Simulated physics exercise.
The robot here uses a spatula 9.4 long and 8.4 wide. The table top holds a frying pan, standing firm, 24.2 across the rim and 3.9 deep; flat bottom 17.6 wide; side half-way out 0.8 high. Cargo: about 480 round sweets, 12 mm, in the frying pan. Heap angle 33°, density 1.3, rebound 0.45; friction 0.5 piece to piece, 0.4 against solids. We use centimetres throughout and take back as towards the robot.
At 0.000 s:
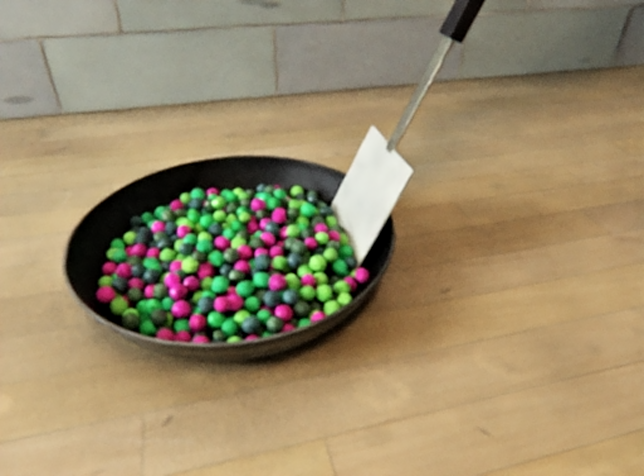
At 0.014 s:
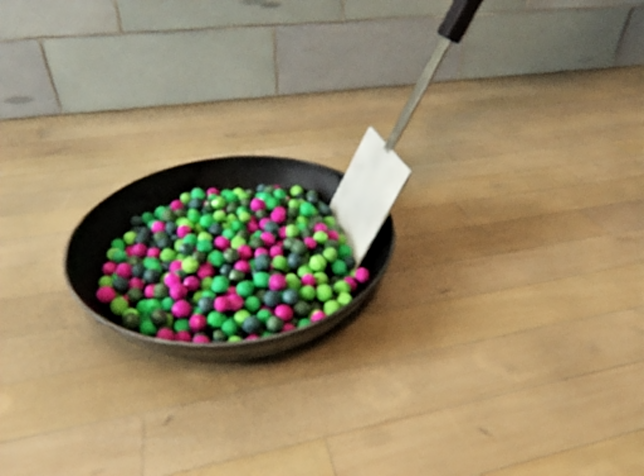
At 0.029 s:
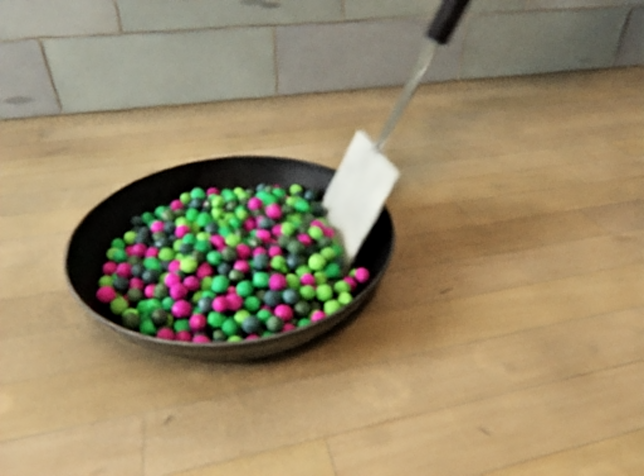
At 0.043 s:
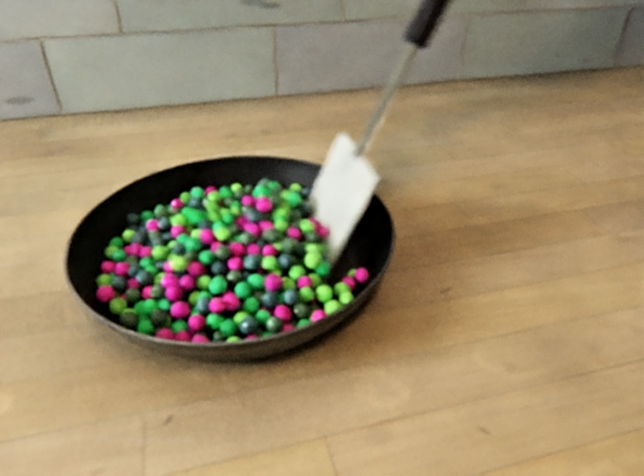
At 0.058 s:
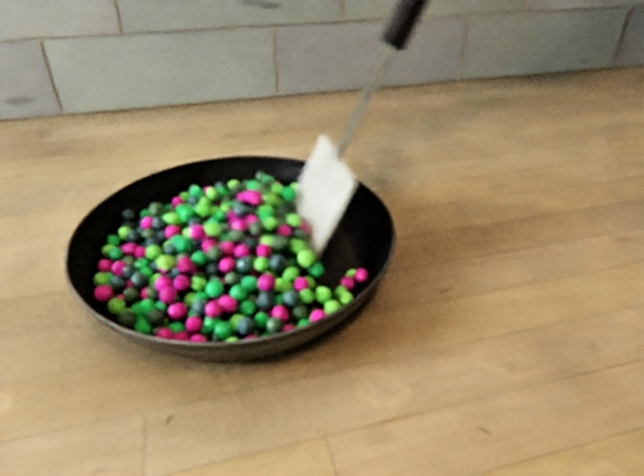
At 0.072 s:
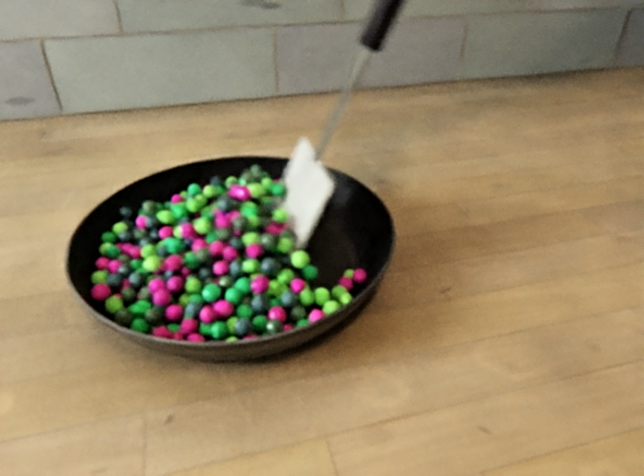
A spatula pushes pink, green and dark round sweets leftward across a black frying pan.
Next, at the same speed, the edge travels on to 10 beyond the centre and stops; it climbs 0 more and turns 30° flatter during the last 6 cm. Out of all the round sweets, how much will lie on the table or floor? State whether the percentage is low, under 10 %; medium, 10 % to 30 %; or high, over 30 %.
The percentage is high.
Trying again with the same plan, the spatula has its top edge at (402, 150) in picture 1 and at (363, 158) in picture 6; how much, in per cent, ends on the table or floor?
It works out to about 20 %, more or less.
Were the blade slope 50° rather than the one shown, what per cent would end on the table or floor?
My guess is close to 30 per cent.
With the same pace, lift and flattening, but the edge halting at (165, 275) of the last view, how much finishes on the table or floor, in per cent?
5 %, roughly.
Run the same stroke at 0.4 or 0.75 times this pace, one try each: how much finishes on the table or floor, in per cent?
Estimates in order: 20 per cent, 35 per cent.
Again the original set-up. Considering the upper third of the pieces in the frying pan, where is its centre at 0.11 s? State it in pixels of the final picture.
At about (197, 230).
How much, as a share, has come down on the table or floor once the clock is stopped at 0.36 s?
20 %.
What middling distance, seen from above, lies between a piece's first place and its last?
7 cm.
After 0.11 s, sloping 65°, highest piece 8 above the table; 476 in the frying pan.
After 0.14 s, sloping 57°, highest piece 9 above the table; 476 in the frying pan.
After 0.36 s, sloping 35°, highest piece 16 above the table; 280 in the frying pan, 106 on the table or floor, 90 on the blade or in flight.
After 1.41 s, sloping 35°, highest piece 4 above the table; 277 in the frying pan, 199 on the table or floor.
At rest, 277 in the frying pan, 199 on the table or floor. That is 42 % on the table or floor.
